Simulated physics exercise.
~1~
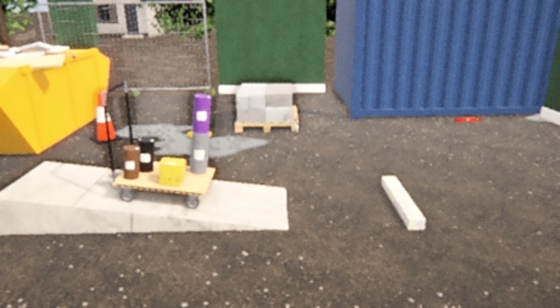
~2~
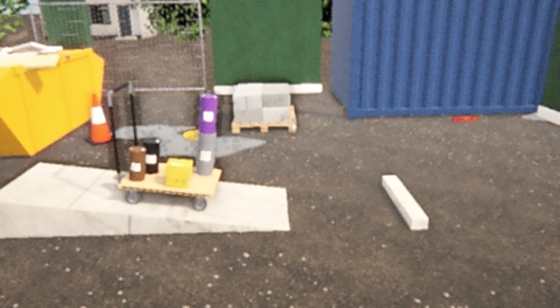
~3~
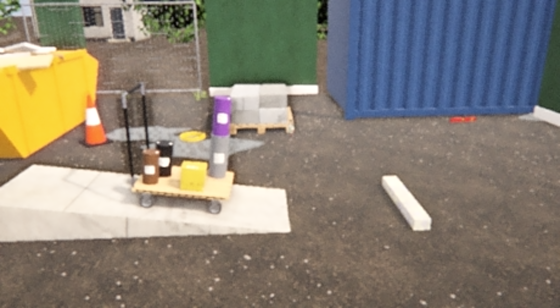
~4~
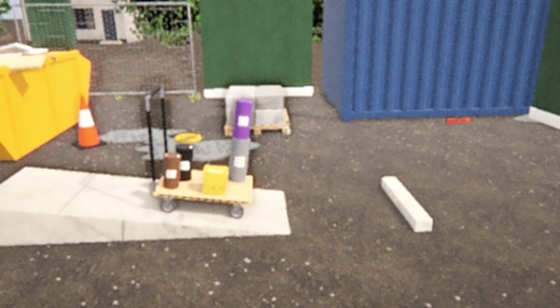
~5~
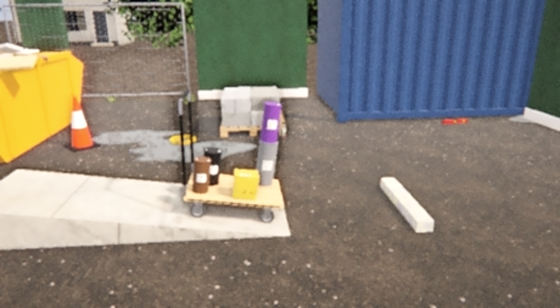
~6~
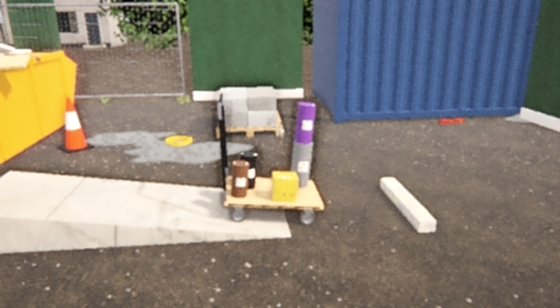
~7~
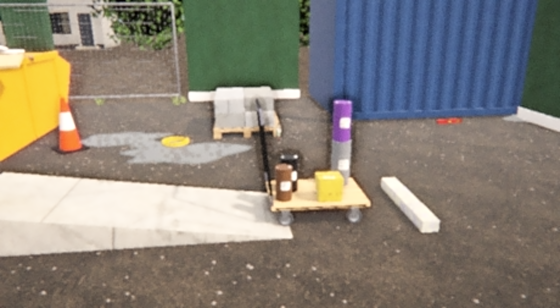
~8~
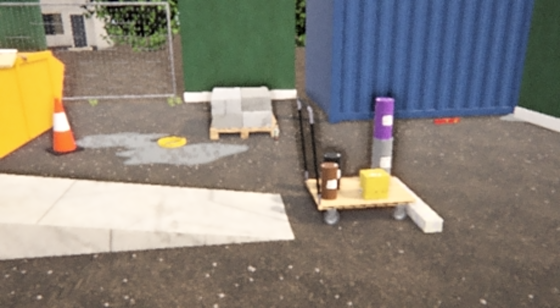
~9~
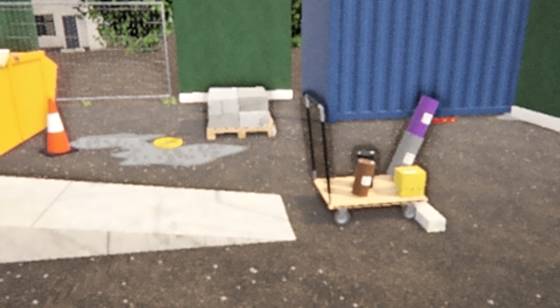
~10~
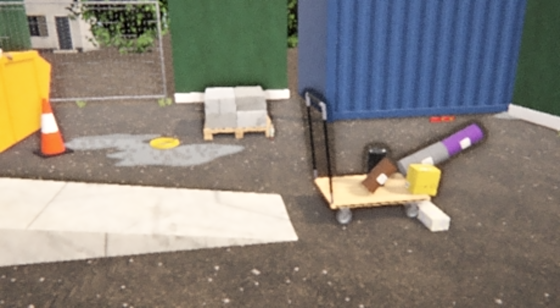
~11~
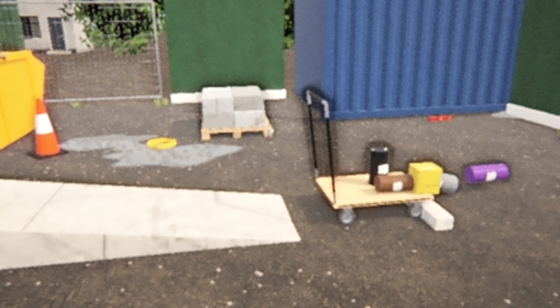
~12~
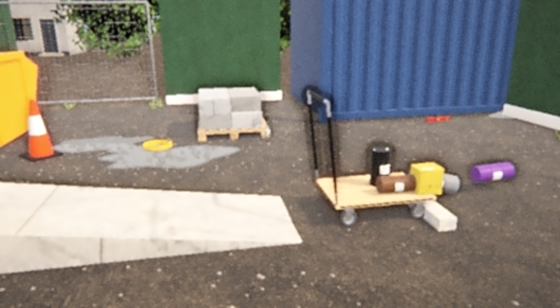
A loaded trolley rolls off a ramp, stops at a kerb, and three canisters topple.
